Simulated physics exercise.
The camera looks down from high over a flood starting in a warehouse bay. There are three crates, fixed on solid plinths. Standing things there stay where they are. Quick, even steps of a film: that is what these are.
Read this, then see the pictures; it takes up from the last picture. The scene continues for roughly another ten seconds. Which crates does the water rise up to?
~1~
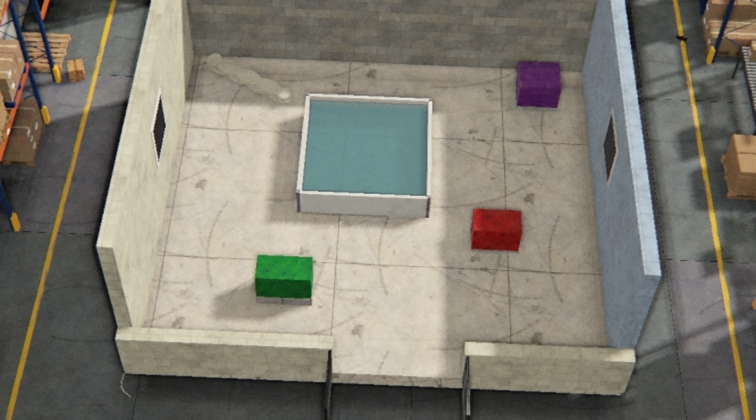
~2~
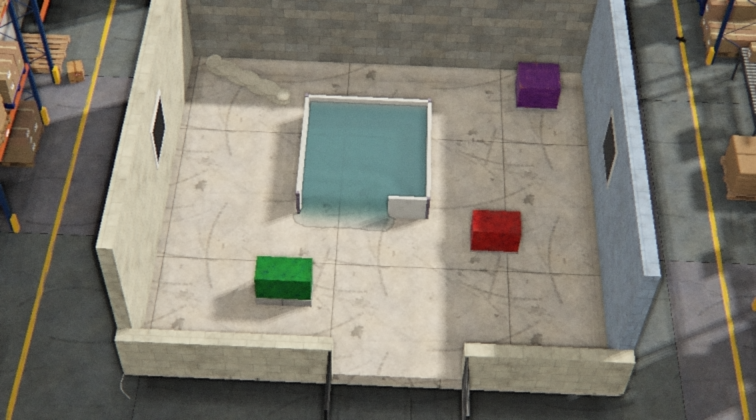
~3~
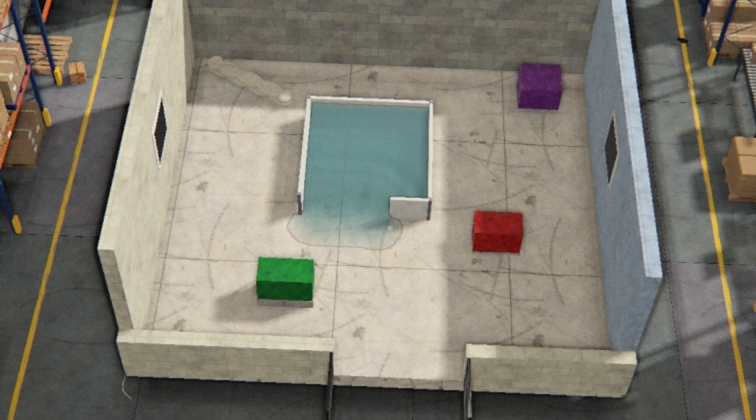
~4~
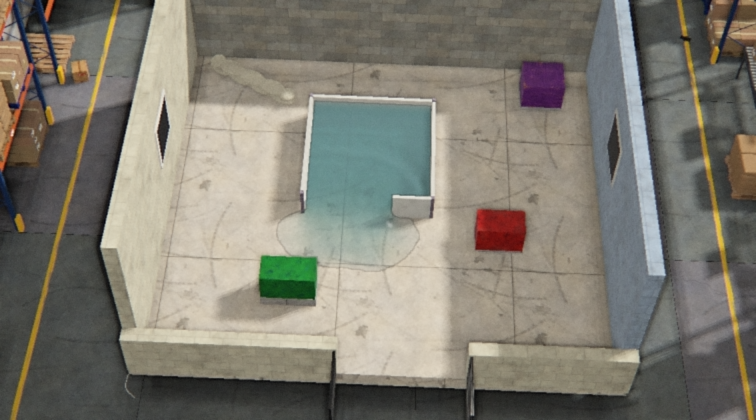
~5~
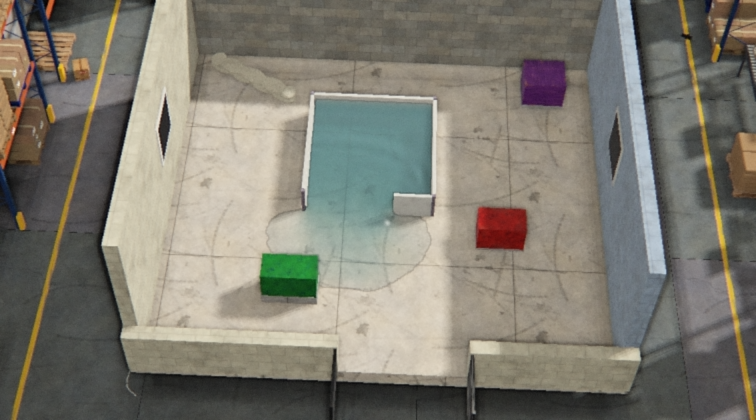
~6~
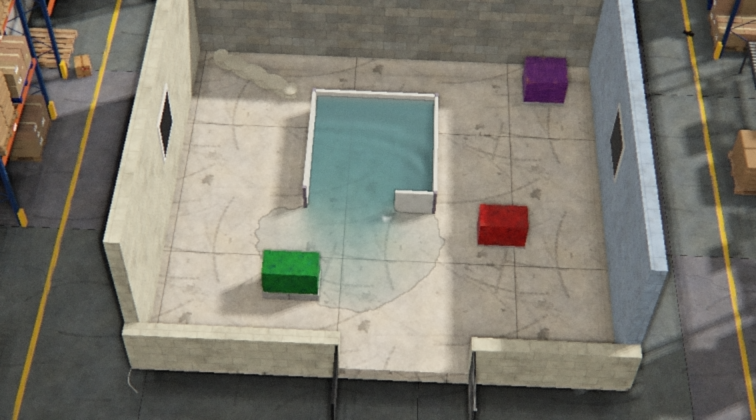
In order: The purple crate ends up dry. The red crate ends up dry. The green crate ends up wet.
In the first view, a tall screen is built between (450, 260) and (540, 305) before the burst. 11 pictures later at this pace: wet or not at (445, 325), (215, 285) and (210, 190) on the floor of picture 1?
Outcome by spot, in order - watered, watered, unwatered.
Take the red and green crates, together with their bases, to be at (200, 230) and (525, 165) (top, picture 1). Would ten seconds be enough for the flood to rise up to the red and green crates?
Ten seconds on, the red crate has been flooded, but the green crate is still clear.
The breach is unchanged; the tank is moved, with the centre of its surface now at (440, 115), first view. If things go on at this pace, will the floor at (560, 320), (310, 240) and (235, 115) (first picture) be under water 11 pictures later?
The first spot is not reached, the second inundated, and the third not reached.
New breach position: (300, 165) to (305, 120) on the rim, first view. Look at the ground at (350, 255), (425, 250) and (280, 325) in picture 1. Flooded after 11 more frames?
One by one, they turn out not soaked, not soaked and not soaked.
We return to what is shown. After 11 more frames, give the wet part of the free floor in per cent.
About 25 per cent.
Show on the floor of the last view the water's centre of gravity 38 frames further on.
Somewhere around (314, 228) in the last view.
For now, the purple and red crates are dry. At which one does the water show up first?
That would be the one in red.
A moment on, water covers 20 % of the floor; the purple crate not reached, the red crate not reached, the green crate water round its plinth.
Next, water covers 25 % of the floor; the purple crate not reached, the red crate water round its plinth, the green crate water round its plinth.
Then, water covers 35 % of the floor; the purple crate not reached, the red crate water round its plinth, the green crate water round its plinth.
Later, water covers 45 % of the floor; the purple crate not reached, the red crate water round its plinth, the green crate water round its plinth.
In the end, water covers 60 % of the floor; the purple crate stayed above the water, the red crate stayed above the water, the green crate was topped.
